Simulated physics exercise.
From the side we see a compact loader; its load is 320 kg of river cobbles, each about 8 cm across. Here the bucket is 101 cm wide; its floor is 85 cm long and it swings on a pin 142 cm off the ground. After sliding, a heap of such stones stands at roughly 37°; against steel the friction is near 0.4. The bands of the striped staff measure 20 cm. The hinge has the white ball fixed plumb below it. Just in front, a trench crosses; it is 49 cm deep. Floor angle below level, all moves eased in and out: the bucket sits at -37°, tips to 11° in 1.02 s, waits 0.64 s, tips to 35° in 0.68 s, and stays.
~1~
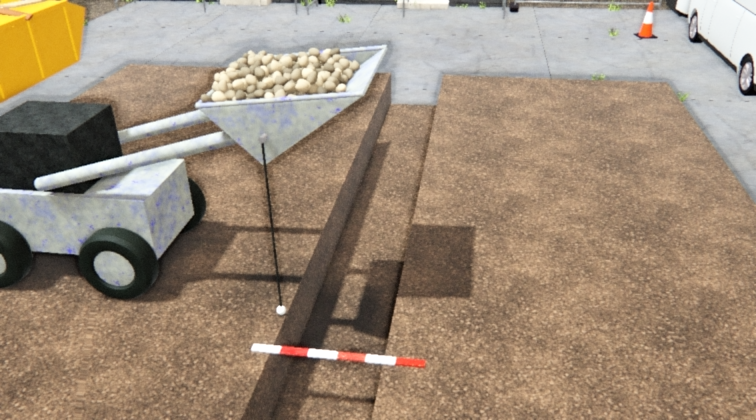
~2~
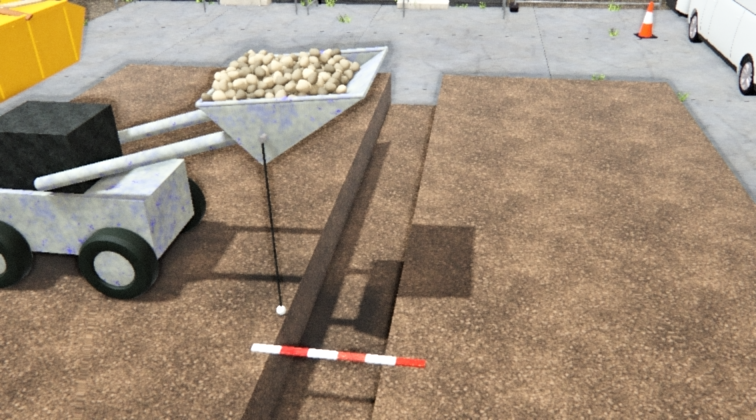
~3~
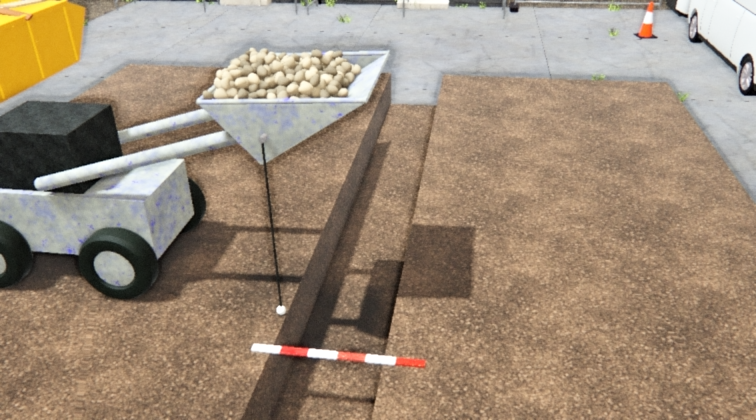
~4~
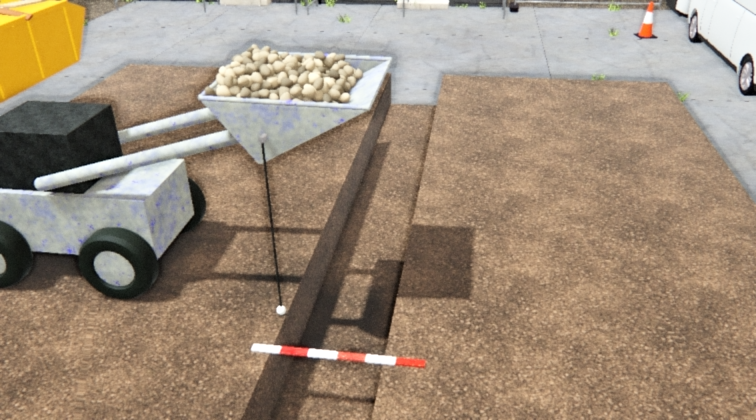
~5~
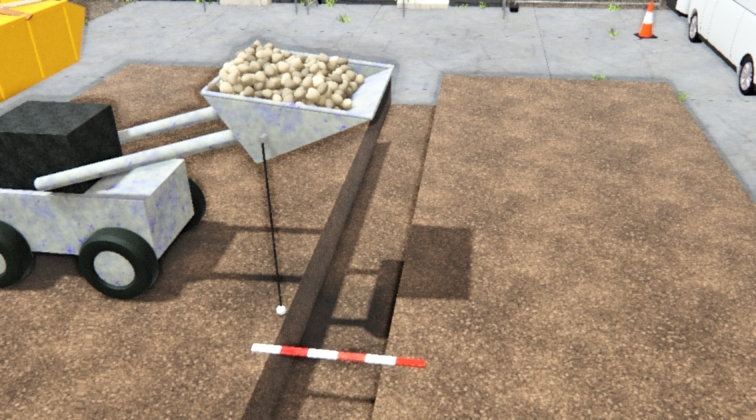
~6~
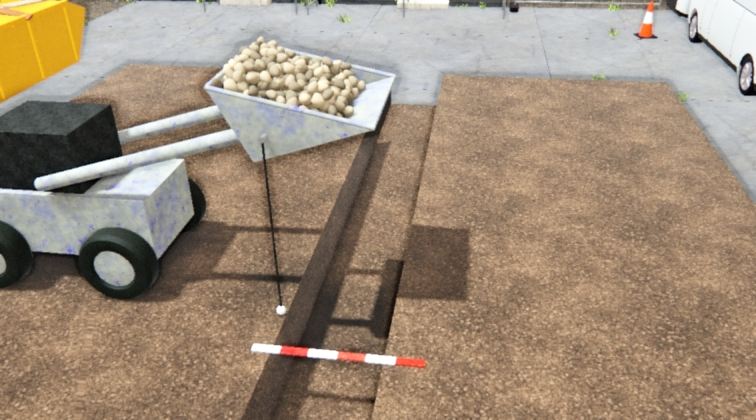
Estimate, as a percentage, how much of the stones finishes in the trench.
I would say roughly 30 per cent.
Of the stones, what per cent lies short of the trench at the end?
About 0% of the load.
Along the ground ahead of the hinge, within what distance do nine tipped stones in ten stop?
Close to 150 cm from the hinge.
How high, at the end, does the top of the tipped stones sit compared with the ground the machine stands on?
Result: Near 22 cm above the ground.
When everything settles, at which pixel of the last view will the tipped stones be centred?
Roughly (429, 277), I'd say.
A little later the floor is at 3°; 100 % in the bucket; the foremost stones are at (354, 133).
Then the floor is at 11°; 99 % in the bucket, 1 % in the trench; the foremost stones are at (382, 163).
Later still the floor is at 35°; 9 % in the bucket, 34 % in the trench, 57 % past the trench; the foremost stones are at (543, 255).
In the end the floor is at 35°; 0 % in the bucket, 32 % in the trench, 68 % past the trench; the foremost stones are at (563, 250).
